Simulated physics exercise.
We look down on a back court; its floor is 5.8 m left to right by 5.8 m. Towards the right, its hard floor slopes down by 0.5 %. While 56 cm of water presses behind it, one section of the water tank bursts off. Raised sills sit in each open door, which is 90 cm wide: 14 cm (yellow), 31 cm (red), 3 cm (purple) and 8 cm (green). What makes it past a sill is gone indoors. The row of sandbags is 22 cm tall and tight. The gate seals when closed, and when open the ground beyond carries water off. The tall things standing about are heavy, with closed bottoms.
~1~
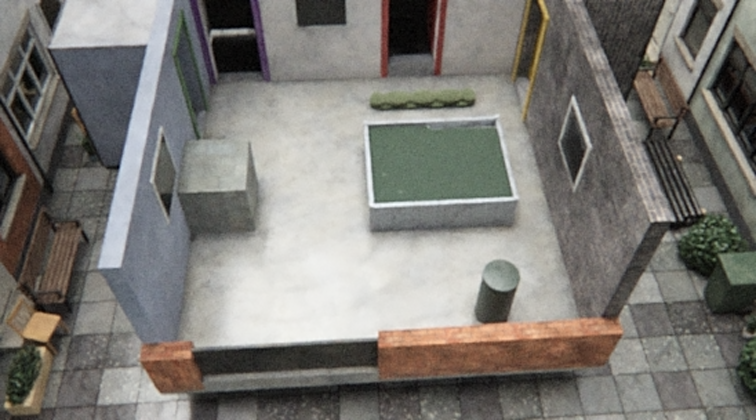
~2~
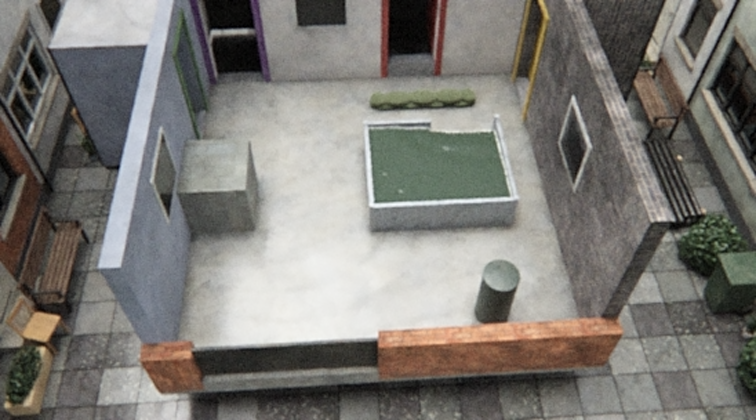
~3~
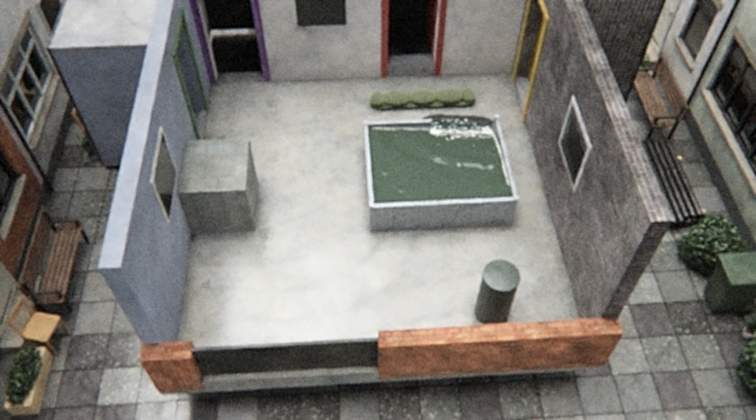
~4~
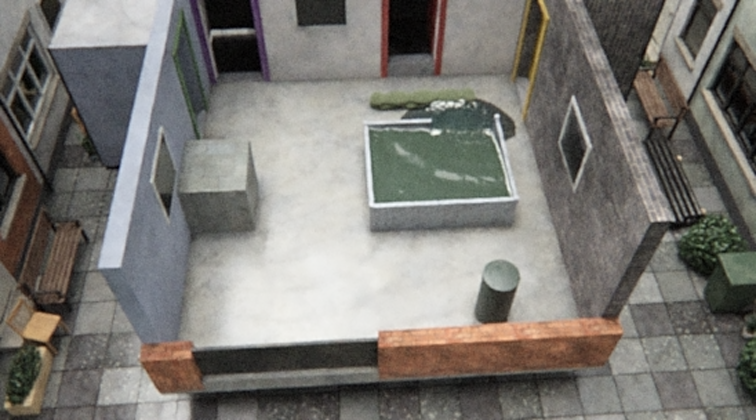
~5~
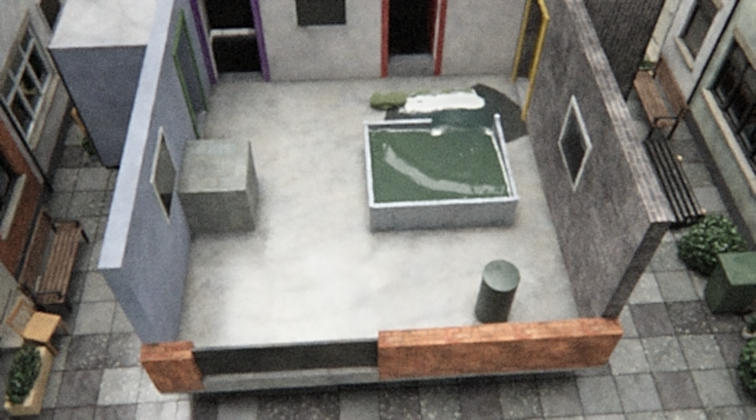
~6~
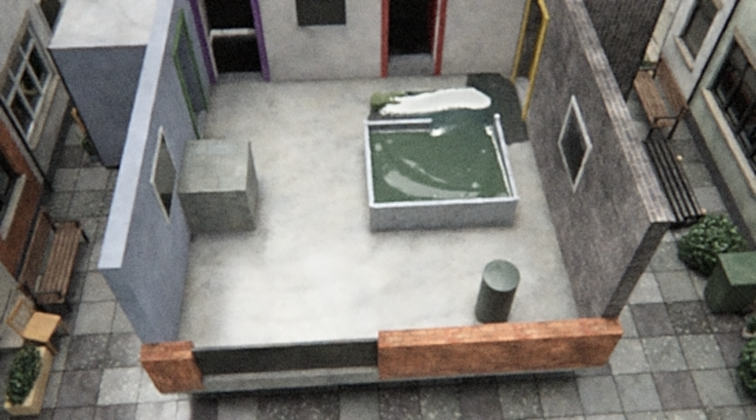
Walled back court seen from above, green water bursting from the tank's far side, foaming over a low hedge and spreading right.
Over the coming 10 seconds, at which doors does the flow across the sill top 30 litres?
In order: The yellow door will let too much through. The red door will not let too much through. The purple door will let too much through. The green door will let too much through.
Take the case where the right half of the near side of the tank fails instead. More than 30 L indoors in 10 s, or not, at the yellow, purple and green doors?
Here's how it goes: Yellow falls short, purple falls short, green falls short.
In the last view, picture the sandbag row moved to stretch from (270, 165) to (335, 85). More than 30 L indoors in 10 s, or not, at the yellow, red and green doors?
Well, the yellow one is more than allowed, the red one is within bounds, and the green one is within bounds.
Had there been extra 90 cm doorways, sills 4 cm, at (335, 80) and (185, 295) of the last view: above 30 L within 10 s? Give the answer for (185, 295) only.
Short of it.
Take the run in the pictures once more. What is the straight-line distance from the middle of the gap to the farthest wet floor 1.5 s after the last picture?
It's close to 4.0 metres.
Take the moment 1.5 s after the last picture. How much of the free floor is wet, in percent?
30 %.
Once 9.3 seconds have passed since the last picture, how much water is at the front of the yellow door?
The mean depth is around 9.5 cm.
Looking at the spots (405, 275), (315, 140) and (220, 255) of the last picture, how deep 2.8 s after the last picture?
Taking the spots in order: 0 cm, 4 cm, 0 cm.
Then, 0.7 s after the last picture water covers 20 % of the floor and is deepest (42 cm) near (454, 108); yellow door 29 cm at the sill, 13 L in, red door 6 cm at the sill, 0 L in, purple door not reached, green door not reached.
Then, 1.5 s after the last picture water covers 30 % of the floor and is deepest (34 cm) near (454, 108); yellow door 31 cm at the sill, 93 L in, red door 14 cm at the sill, 0 L in, purple door not reached, green door not reached.
Then, 2.8 s after the last picture water covers 50 % of the floor and is deepest (24 cm) near (454, 108); yellow door 25 cm at the sill, 191 L in, red door 12 cm at the sill, 0 L in, purple door 4 cm at the sill, 0 L in, green door 11 cm at the sill, 0 L in.
Then, 5.3 s after the last picture water covers 60 % of the floor and is deepest (16 cm) near (512, 105); yellow door 17 cm at the sill, 247 L in, red door 11 cm at the sill, 0 L in, purple door 9 cm at the sill, 31 L in, green door 14 cm at the sill, 50 L in.
Then, 9.3 s after the last picture water covers 85 % of the floor and is deepest (10 cm) near (512, 105); yellow door 9 cm at the sill, 252 L in, red door 7 cm at the sill, 0 L in, purple door 8 cm at the sill, 144 L in, green door 8 cm at the sill, 72 L in.
